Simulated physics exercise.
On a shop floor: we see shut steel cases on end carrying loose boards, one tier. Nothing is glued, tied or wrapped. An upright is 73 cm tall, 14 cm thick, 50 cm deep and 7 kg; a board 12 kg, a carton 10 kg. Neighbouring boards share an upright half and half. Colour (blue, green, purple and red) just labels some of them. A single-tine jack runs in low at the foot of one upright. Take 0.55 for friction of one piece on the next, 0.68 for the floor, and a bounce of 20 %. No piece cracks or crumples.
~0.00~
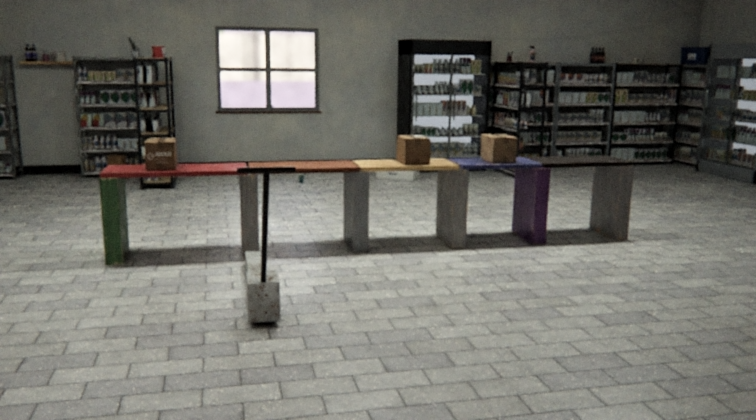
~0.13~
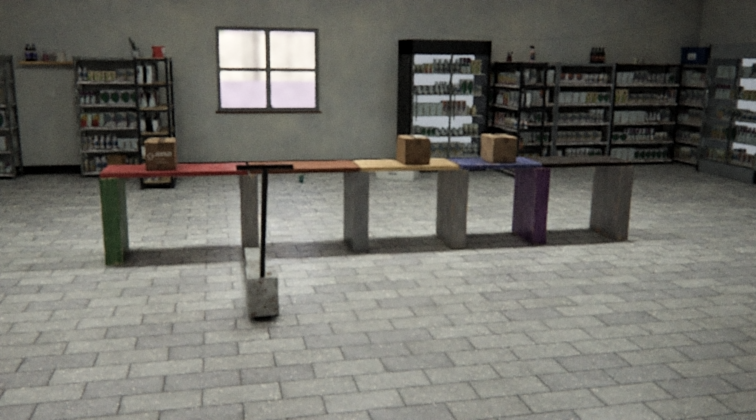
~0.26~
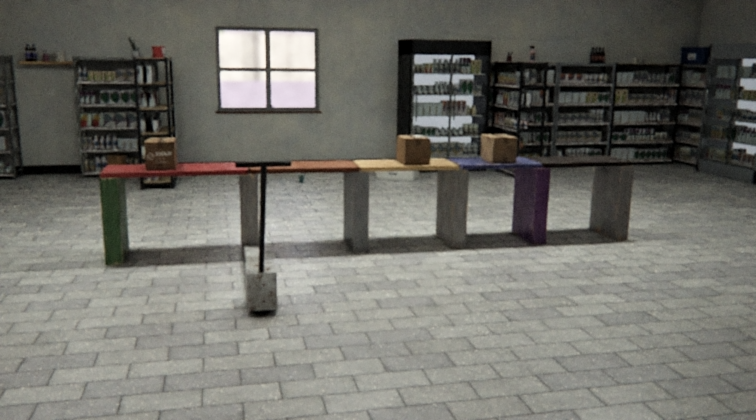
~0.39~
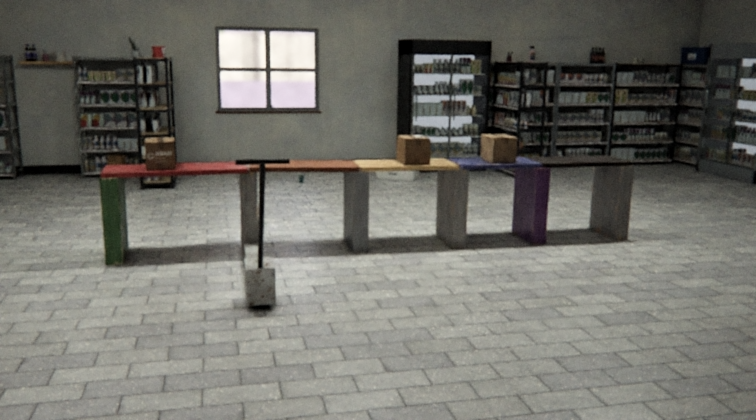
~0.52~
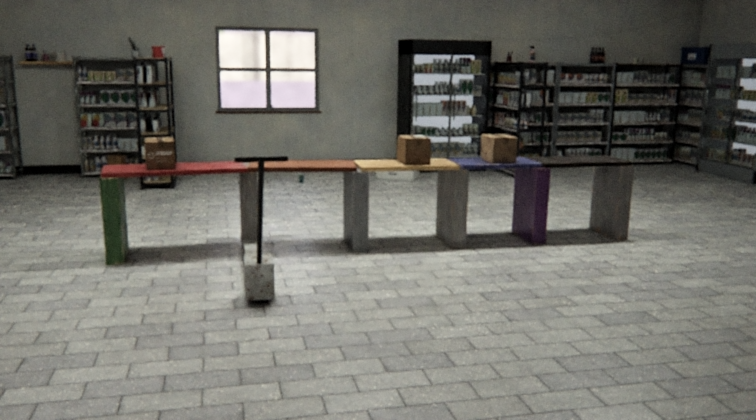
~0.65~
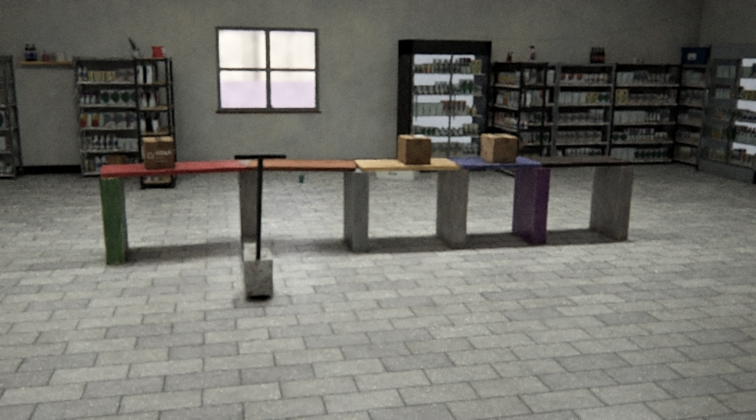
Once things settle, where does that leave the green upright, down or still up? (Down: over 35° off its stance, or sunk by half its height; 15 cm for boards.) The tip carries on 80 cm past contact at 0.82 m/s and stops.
It comes down.
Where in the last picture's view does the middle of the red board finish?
Around (134, 240).
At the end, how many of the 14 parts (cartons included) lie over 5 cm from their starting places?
Shifted: 6.
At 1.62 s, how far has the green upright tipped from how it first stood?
Some 90°.
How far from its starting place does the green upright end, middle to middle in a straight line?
Some 50 cm.
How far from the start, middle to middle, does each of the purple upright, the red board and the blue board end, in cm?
Moved: Purple 0, red 70, blue 0.
After 0.88 s, none of the 14 pieces down, 4 disturbed; green upright unmoved; red board shifted 13 cm.
After 1.14 s, 2 of the 14 pieces down; green upright unmoved; red board leaning 42°, 29 cm lower.
After 1.40 s, 3 of the 14 pieces down; green upright leaning 26°; red board leaning 33°, 40 cm lower.
After 1.62 s, 4 of the 14 pieces down; green upright on its side; red board leaning 9°, 63 cm lower.
At rest (3.8 s), 4 of the 14 pieces down; green upright on its side; red board leaning 10°, 62 cm lower; blue board unmoved. As the last picture would show them, middles, green upright near (64, 253), red board near (134, 241).
